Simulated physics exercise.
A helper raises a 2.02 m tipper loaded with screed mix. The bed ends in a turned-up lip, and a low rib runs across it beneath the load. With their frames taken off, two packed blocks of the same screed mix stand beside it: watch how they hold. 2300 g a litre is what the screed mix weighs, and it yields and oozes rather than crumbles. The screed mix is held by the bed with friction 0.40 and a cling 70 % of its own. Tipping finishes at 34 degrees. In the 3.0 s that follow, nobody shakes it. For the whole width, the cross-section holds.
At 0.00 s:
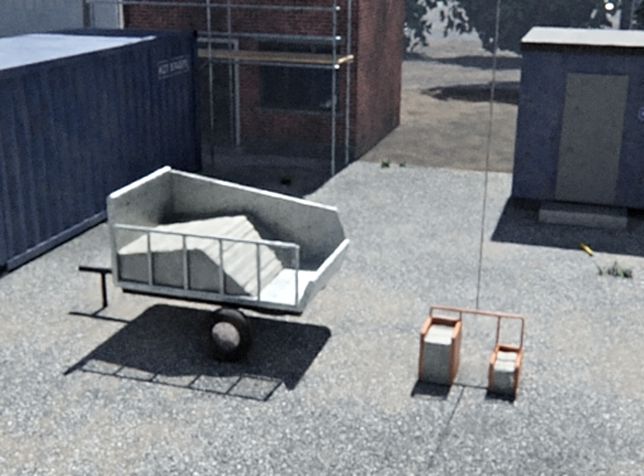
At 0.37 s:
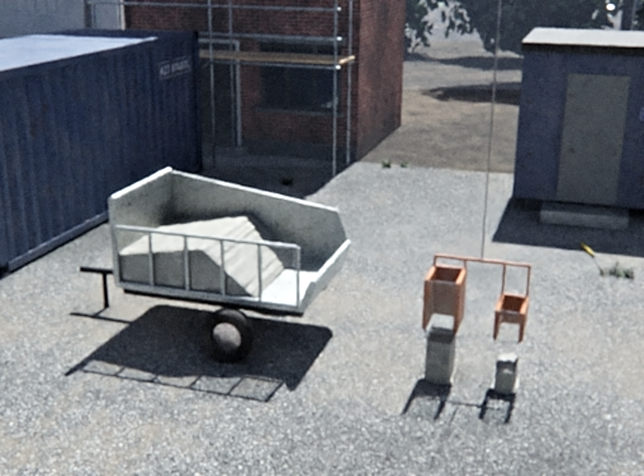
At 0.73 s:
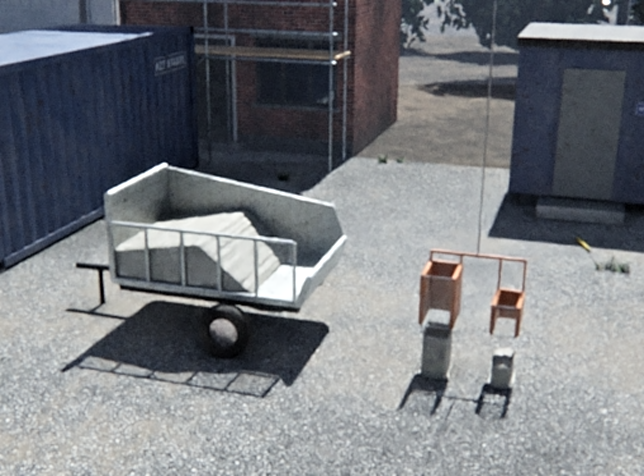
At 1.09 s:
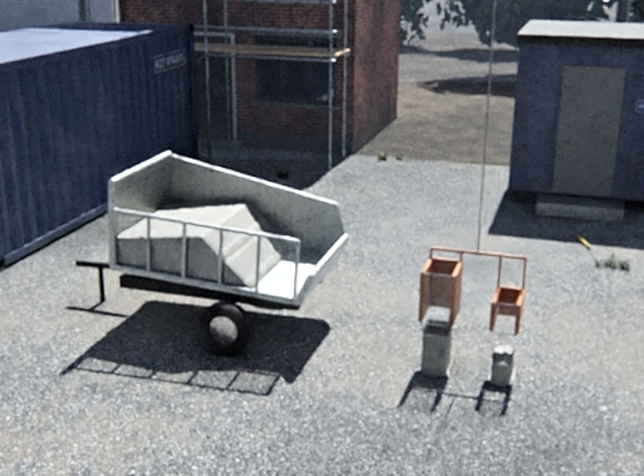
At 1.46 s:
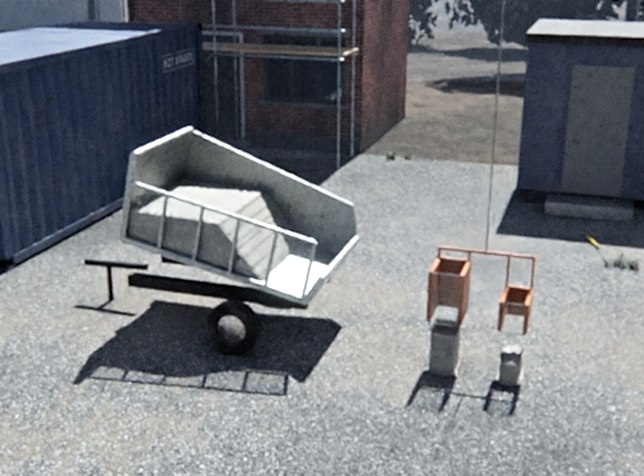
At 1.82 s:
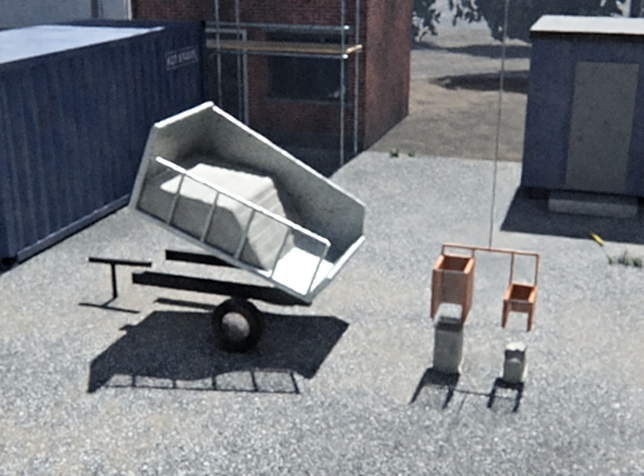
Pale tipper trailer standing loaded in a yard while orange moulds lift off two grey blocks, then its bed's left end rising.
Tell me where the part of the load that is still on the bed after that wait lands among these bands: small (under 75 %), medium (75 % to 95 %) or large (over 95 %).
It lands in the band large.
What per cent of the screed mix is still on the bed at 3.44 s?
The share sits close to 100 %.
After 2.30 s, the tilt is 32 degrees and 100 % is on the bed.
After 2.87 s, the tilt is 34 degrees and 100 % is on the bed.
After 3.44 s, the tilt is 34 degrees and 100 % is on the bed.
After 4.00 s, the tilt is 34 degrees and 100 % is on the bed.
After 5.50 s, the tilt is 34 degrees and 100 % is on the bed.
